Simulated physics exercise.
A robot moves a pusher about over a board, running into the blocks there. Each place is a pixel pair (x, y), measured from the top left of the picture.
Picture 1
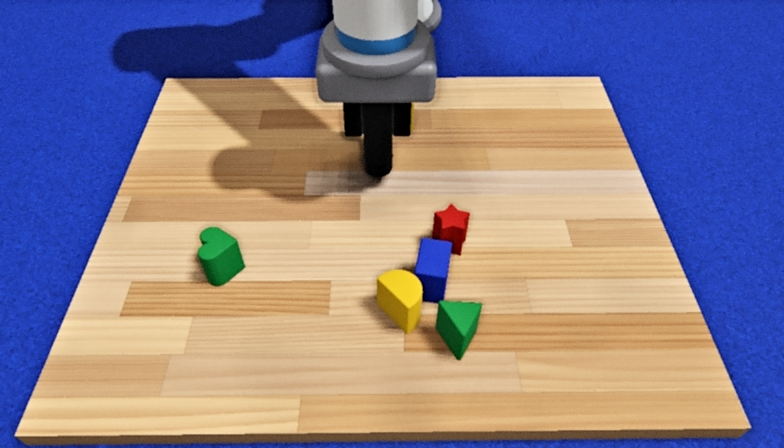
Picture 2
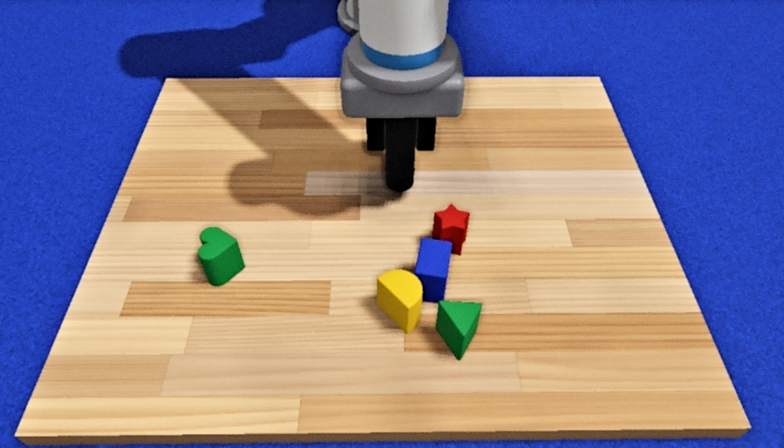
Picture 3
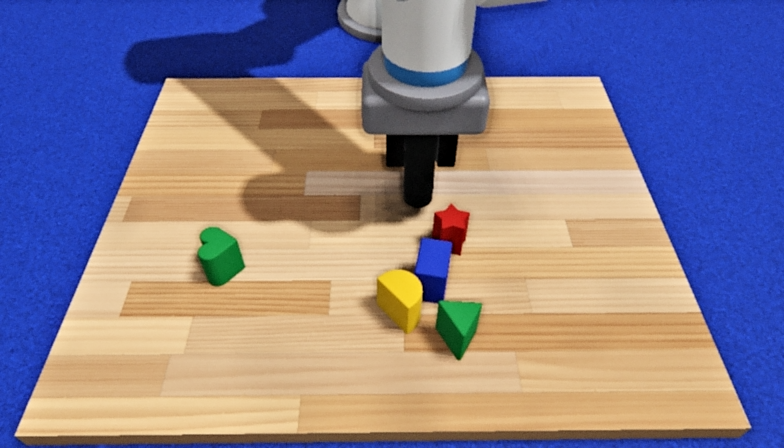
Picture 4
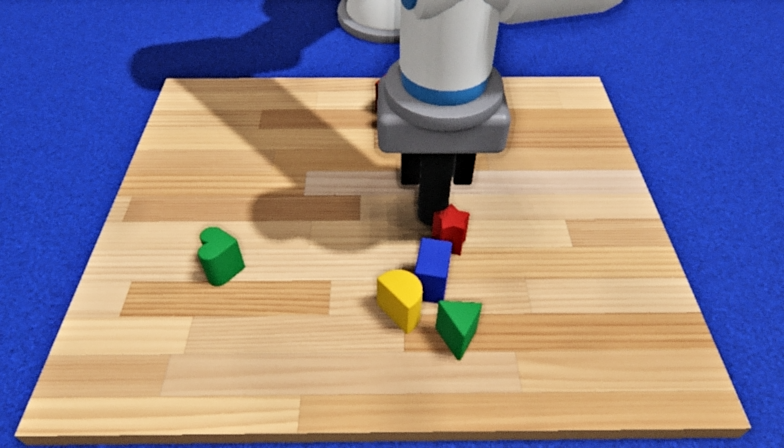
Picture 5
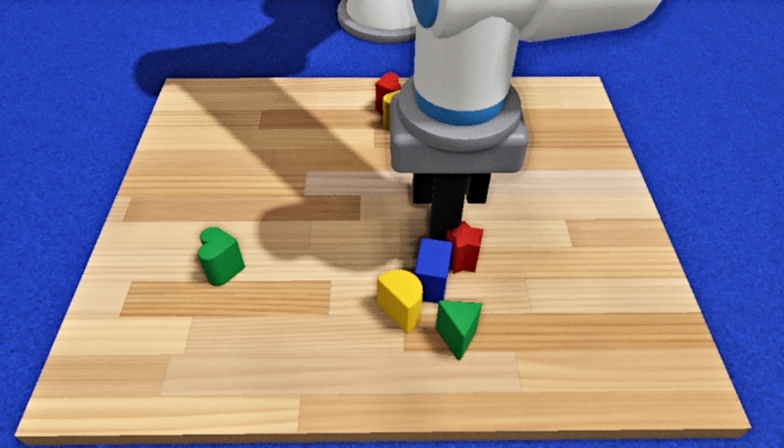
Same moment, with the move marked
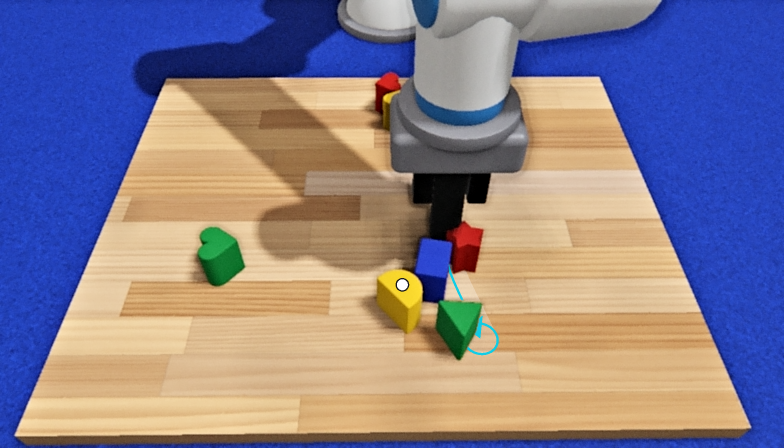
A robot arm moves its black pusher toward the viewer and nudges the red star slightly.
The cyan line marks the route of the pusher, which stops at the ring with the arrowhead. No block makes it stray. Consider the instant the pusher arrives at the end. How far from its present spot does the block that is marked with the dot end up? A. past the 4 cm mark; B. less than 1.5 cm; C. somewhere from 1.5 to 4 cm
Answer: C.
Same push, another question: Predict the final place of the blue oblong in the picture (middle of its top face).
It ends at (428, 285).
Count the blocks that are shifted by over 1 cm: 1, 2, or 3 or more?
Three or more blocks.
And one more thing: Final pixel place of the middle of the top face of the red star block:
Answer: (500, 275).
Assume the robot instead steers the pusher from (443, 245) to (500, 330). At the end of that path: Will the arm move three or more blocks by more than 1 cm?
No, I don't think so.
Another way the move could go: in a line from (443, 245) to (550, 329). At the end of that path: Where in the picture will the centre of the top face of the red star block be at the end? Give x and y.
At pixel (586, 326).
Path on the board, from (443, 245) through (457, 289) to (480, 338); the dot is on the yellow half-round block.
What follows on the original path. One third of the way, pusher at (452, 264); yellow half-round block at (394, 291), turned 15° anticlockwise; blue oblong at (429, 270), turned 30° clockwise; red star block at (483, 257), turned 25° anticlockwise.
Two thirds of the way, pusher at (467, 295); yellow half-round block at (384, 295), turned 20° anticlockwise; blue oblong at (428, 285), turned 65° clockwise; red star block at (499, 271), turned 65° anticlockwise.
At the end, pusher at (483, 328); yellow half-round block at (384, 295), turned 20° anticlockwise; blue oblong at (428, 285), turned 65° clockwise; green triangular block at (463, 331), turned 55° clockwise; red star block at (500, 273), turned 80° anticlockwise.
